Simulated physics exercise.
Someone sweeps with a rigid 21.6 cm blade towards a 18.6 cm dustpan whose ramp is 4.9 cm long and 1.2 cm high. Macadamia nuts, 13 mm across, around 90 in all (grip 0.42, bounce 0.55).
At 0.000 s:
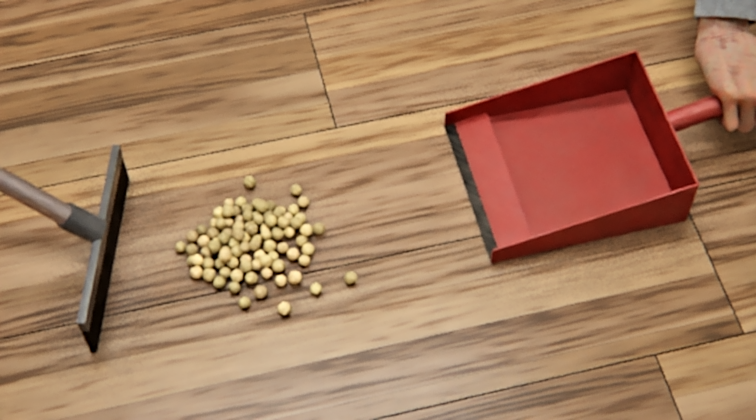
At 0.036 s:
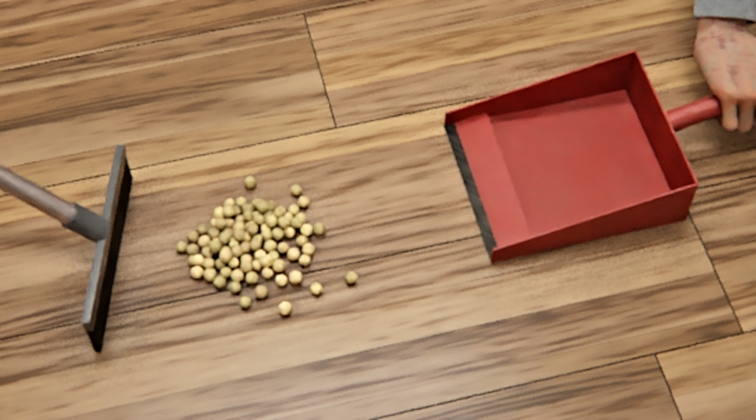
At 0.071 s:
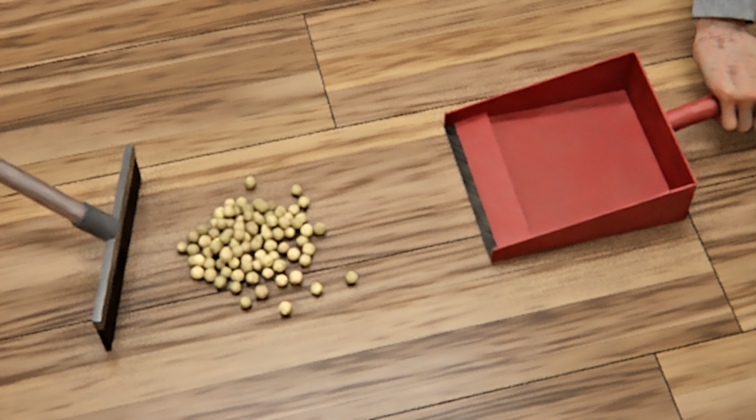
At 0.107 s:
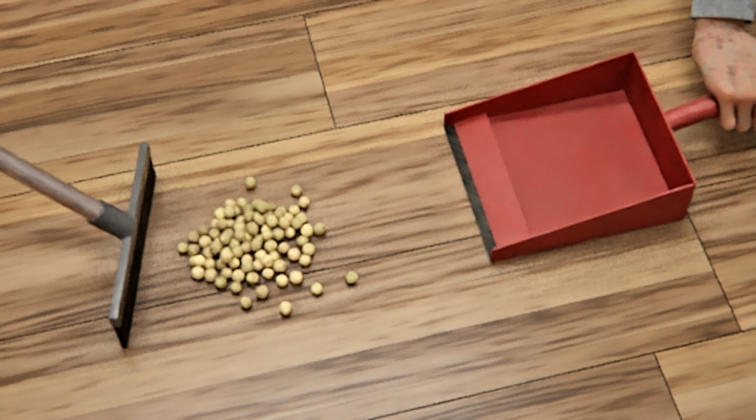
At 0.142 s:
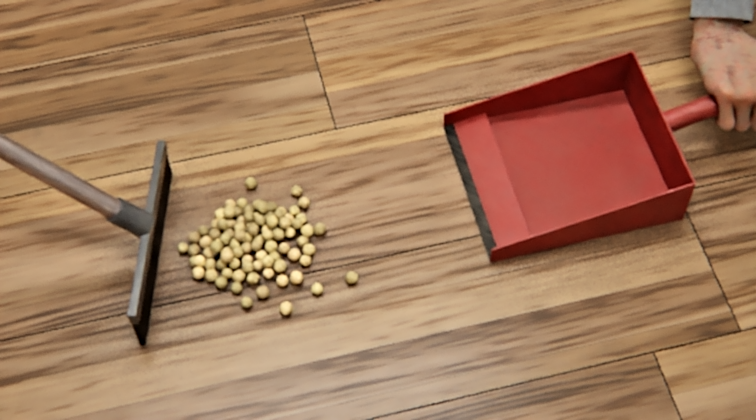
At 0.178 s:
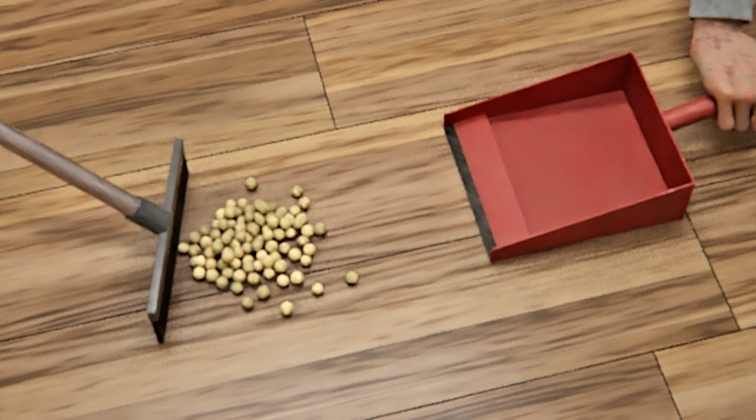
A hand with a grey sleeve at the upper right grips the handle of a red dustpan on a brown wood-plank floor, seen from above at a slight angle. A loose pile of small, round, yellowish-green nuts lies left of centre, with a dark-edged grey blade on a pole at the far left. The blade slides steadily rightward to the pile's left edge, while the nuts, dustpan and camera stay practically still.
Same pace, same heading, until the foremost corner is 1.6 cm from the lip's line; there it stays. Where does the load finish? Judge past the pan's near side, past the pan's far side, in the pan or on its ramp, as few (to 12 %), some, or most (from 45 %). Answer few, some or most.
Near side some, far side few, pan some.
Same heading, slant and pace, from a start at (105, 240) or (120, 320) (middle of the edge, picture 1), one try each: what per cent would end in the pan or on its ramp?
About 20 and 20 per cent.
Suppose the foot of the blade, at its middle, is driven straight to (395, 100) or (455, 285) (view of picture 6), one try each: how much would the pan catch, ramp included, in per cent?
Some 0 and 15 per cent.
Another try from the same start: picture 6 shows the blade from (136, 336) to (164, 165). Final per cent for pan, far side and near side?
Pan 0, far 0, near 55.
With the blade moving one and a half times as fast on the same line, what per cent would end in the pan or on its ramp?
In that case some 30 per cent.
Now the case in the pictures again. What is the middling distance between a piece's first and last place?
Roughly 24 cm.
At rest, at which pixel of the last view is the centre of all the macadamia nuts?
At about (472, 225).
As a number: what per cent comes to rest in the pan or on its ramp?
Roughly 20 per cent.
Then, at 0.45 s, middle of the blade 19 cm from the lip; 0 % over the lip, far side 0 %, near side 10 %.
After 0.64 s, middle of the blade 10 cm from the lip; 0 % over the lip, far side 0 %, near side 20 %.
After 0.94 s, middle of the blade 5 cm from the lip; 20 % over the lip, far side 0 %, near side 30 %.
At rest (1.4 s), near side 30 %, far side 0 %, pan 20 %, in front of the lip or behind the blade 50 %.
